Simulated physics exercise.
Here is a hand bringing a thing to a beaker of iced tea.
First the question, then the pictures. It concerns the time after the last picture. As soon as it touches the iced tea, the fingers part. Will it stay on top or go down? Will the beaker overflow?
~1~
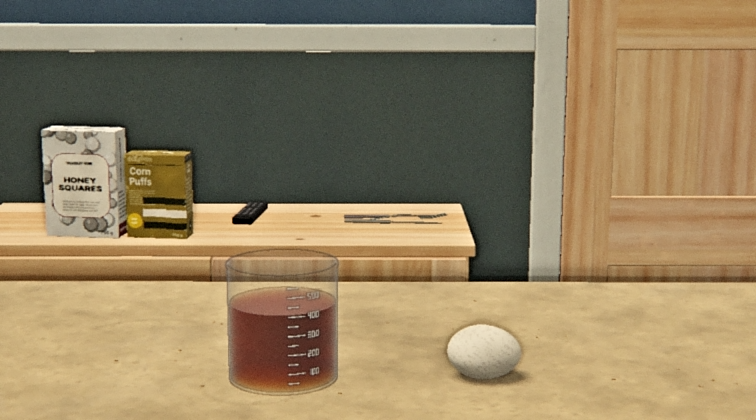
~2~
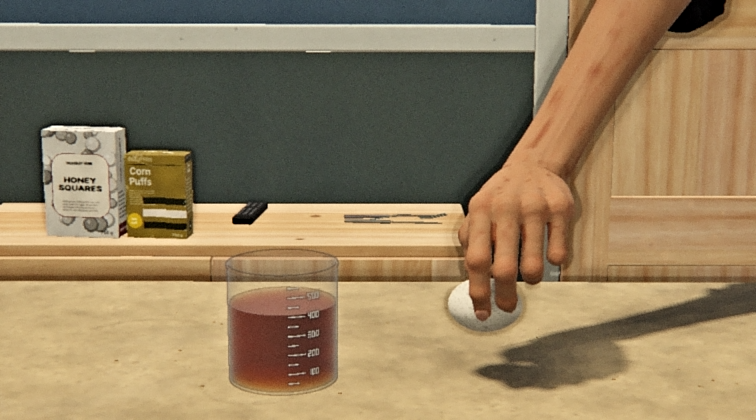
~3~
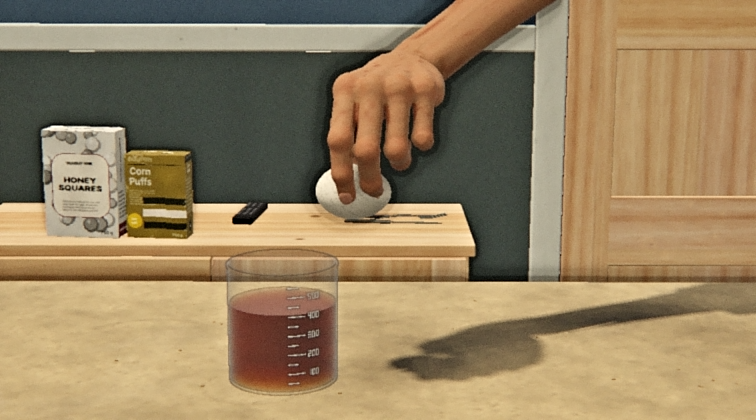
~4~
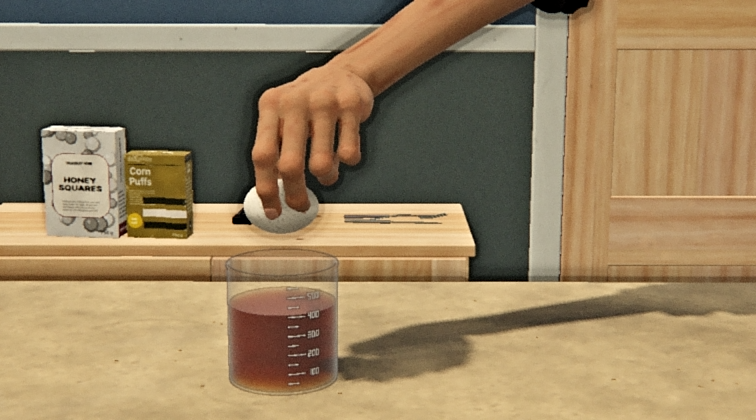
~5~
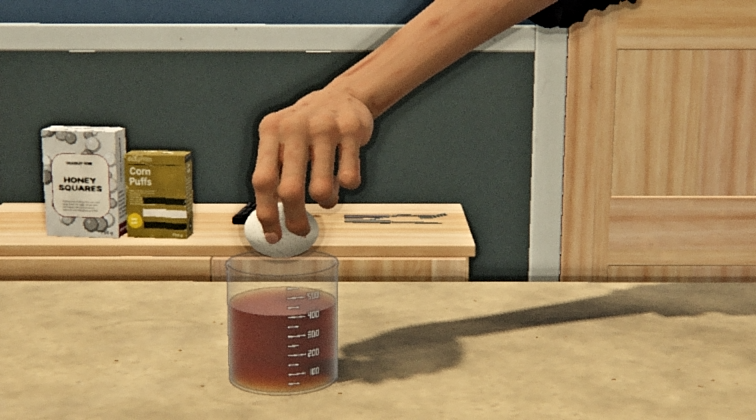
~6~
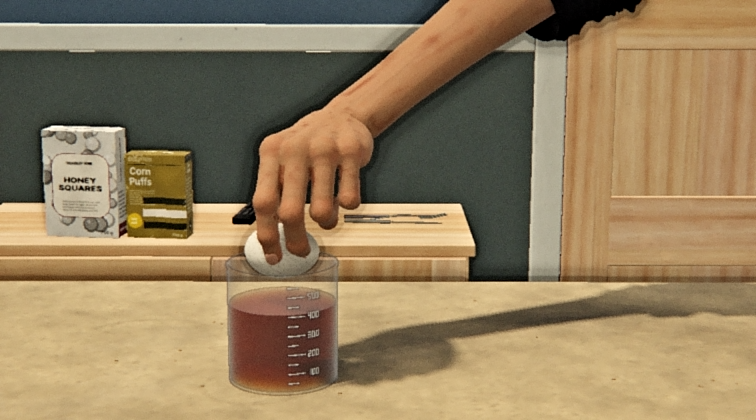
Iced tea: Under; beaker: No spill.
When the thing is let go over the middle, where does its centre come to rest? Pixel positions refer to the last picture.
Near (283, 348).
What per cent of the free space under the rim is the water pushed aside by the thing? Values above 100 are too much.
30 %.
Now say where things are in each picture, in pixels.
In the first frame, the egg lies on the top at (484, 352); beaker (283, 319) about two thirds full.
In the second frame, a hand picks up the egg at (485, 305); beaker about two thirds full, surface at (283, 302).
In the third frame, the egg is carried over at (354, 192); beaker (283, 319) about two thirds full.
In the fourth frame, the egg is above the beaker at (281, 206); beaker about two thirds full, surface at (283, 302).
In the fifth frame, the egg comes down at (282, 230); beaker (283, 319) about two thirds full.
In the sixth frame, the egg is just over the surface at (282, 251); beaker about two thirds full, surface at (283, 302).
A moment on, the egg enters the iced tea; the beaker is about two thirds full.
Further on, the egg goes on down; the beaker is about three quarters full.
When it is over, the egg rests at the bottom; the beaker is about three quarters full; none went over.
